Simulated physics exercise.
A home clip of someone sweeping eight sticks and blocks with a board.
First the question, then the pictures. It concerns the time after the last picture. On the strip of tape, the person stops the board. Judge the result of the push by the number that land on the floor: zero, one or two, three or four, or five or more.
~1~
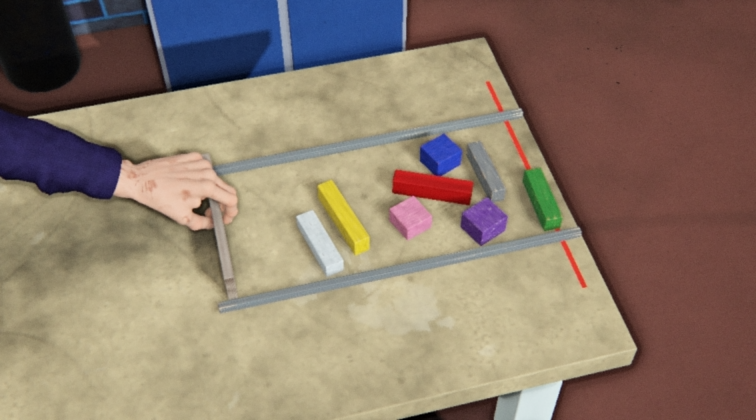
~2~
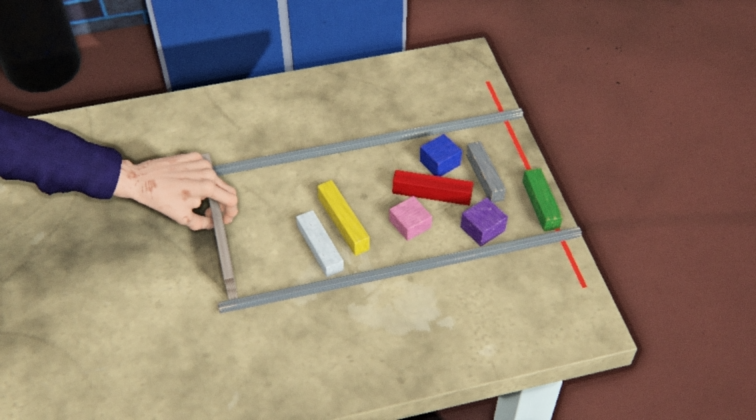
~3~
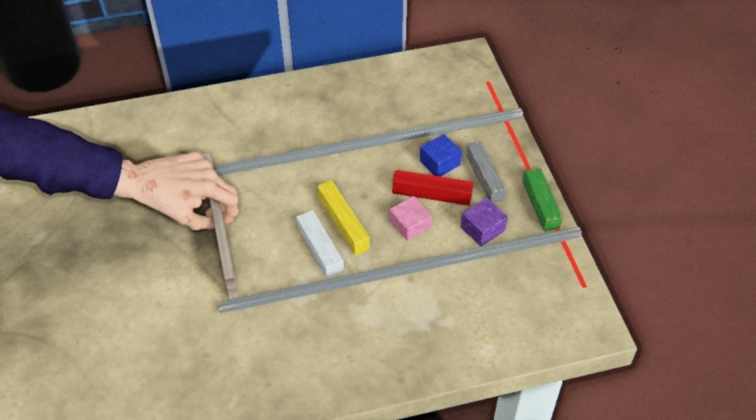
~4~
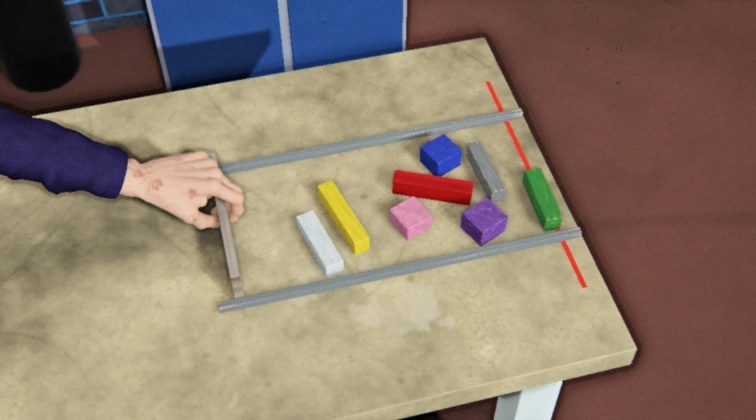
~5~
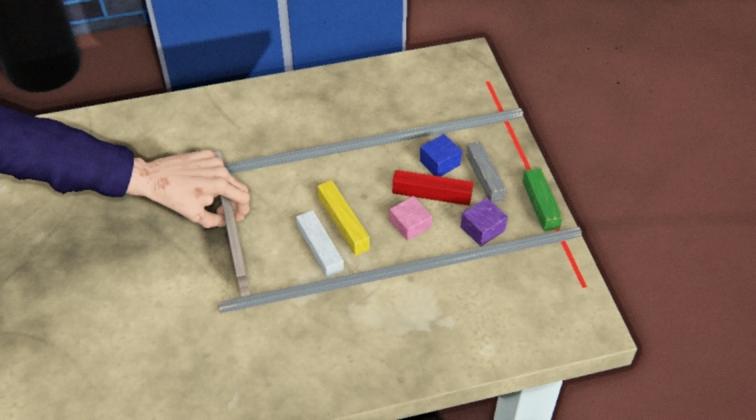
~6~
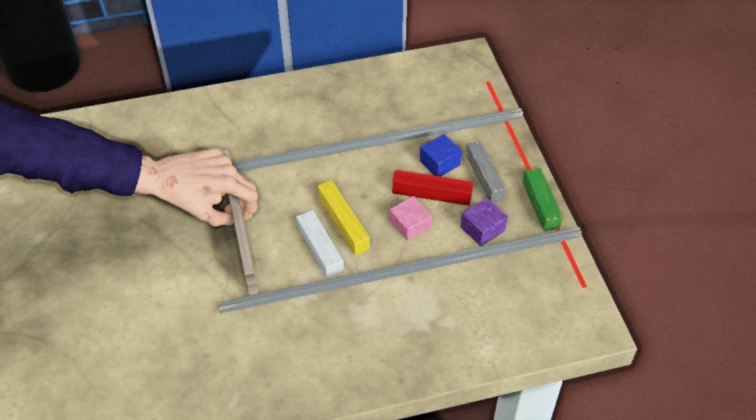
At least five.
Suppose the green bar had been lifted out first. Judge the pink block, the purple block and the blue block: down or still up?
Pink block down, purple block down, blue block still up.
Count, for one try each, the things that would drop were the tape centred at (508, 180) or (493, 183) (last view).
The first try gives 5, the second gives 2.
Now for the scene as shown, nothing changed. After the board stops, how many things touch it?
At rest, 2 are in contact.
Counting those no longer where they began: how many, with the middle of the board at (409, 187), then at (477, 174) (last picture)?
So far 7, and 8 at the second.
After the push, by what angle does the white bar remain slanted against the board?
Somewhere near 0 degrees, I'd say.
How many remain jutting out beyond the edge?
That adds up to 1.
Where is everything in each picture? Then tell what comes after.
In the first picture, green bar (542, 199); grey bar (486, 171); purple block (484, 222); board (219, 225); tape (532, 175).
In the second picture, grey bar (485, 172); white bar (320, 243).
In the third picture, purple block (484, 222); yellow bar (343, 217).
In the fourth picture, green bar (542, 199); board (225, 224).
In the fifth picture, grey bar (485, 172); red stick (433, 188).
In the sixth picture, green bar (542, 199); grey bar (485, 172); purple block (484, 222); board (239, 221); tape (532, 175).
Soon after, none off yet; green bar at rest near (542, 199); grey bar at rest near (485, 172); purple block at rest near (484, 222).
At rest, the number that fall off is five or more; fallen, yellow bar, pink block, red stick, purple block, grey bar and green bar.
